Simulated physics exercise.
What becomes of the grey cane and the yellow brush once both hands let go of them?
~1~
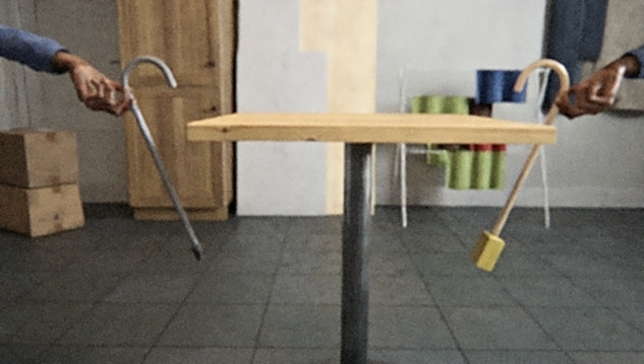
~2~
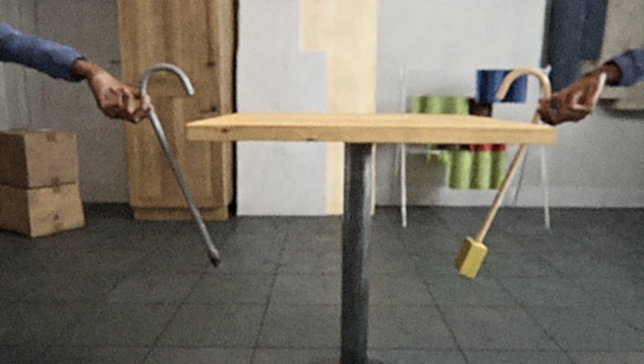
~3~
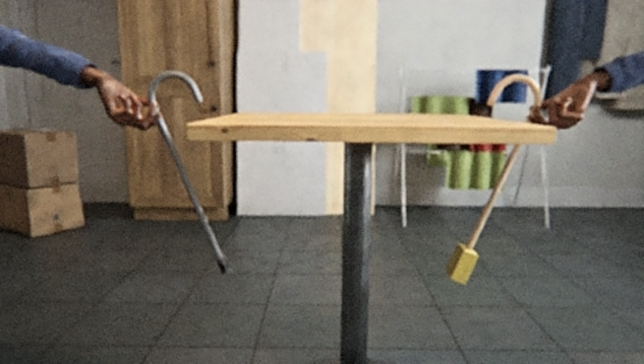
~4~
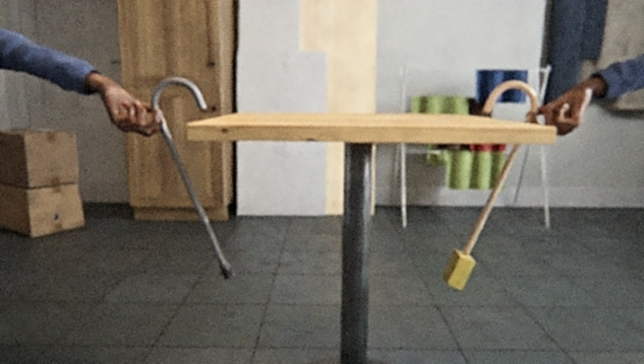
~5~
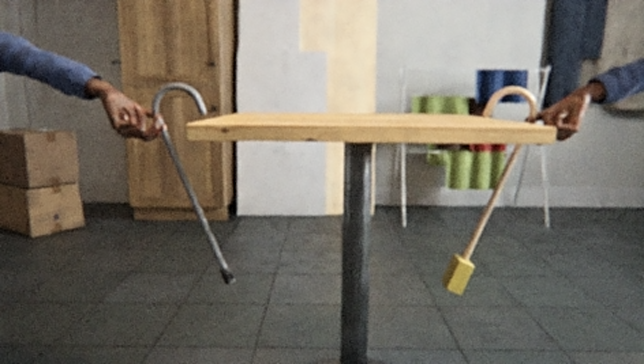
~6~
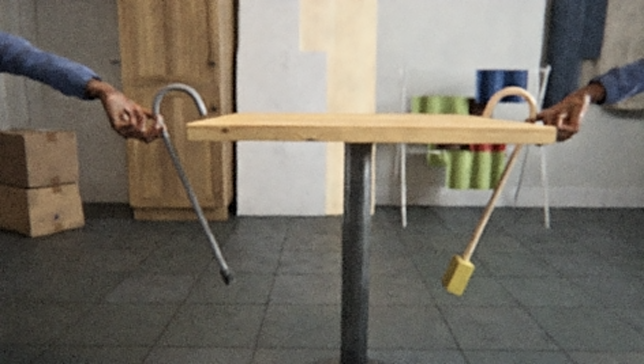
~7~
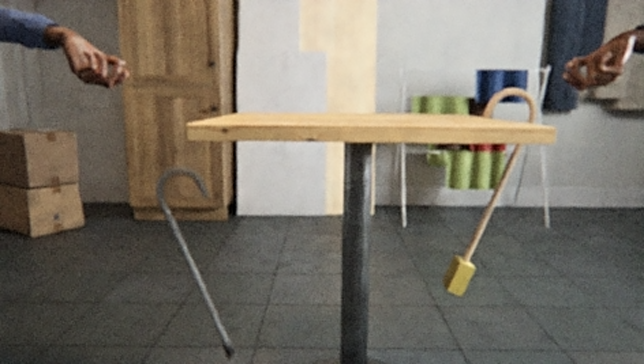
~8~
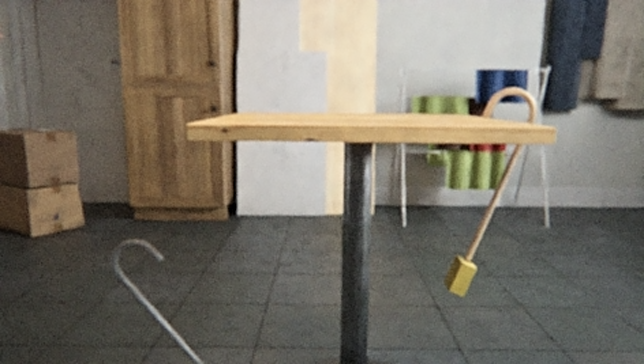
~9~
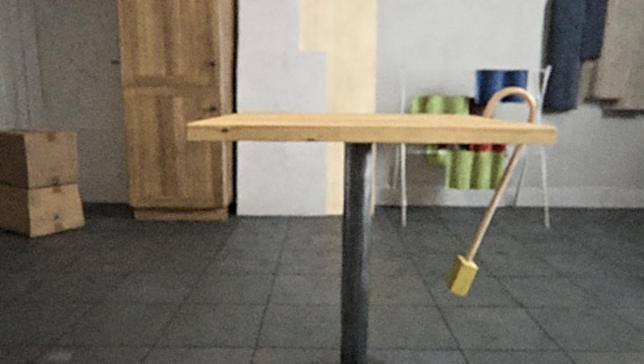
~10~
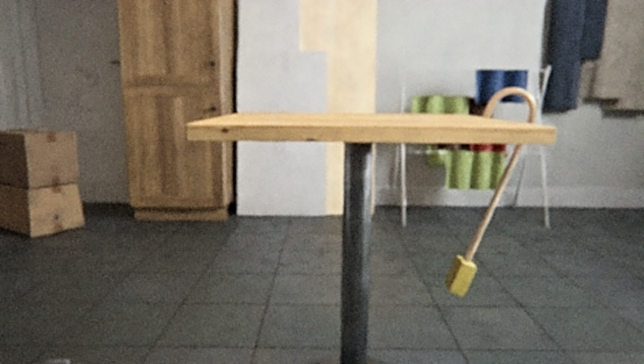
The grey cane slips off the left end of the table and falls to the floor, while the yellow brush stays hooked on the right edge.
Two hands reach in from opposite sides of a small wooden table, the left one holding a grey cane and the right one a tan hooked handle with a yellow brush at its lower end. The still, side-on view shows a tiled room with cardboard boxes and a wooden cabinet at the left. The hands move inward and lower the hooks onto the table's two ends, then let go and draw back. The grey cane slips off at once, dropping and tipping leftward to the floor, almost out of view. The yellow brush stays hooked over the right edge, hanging still.
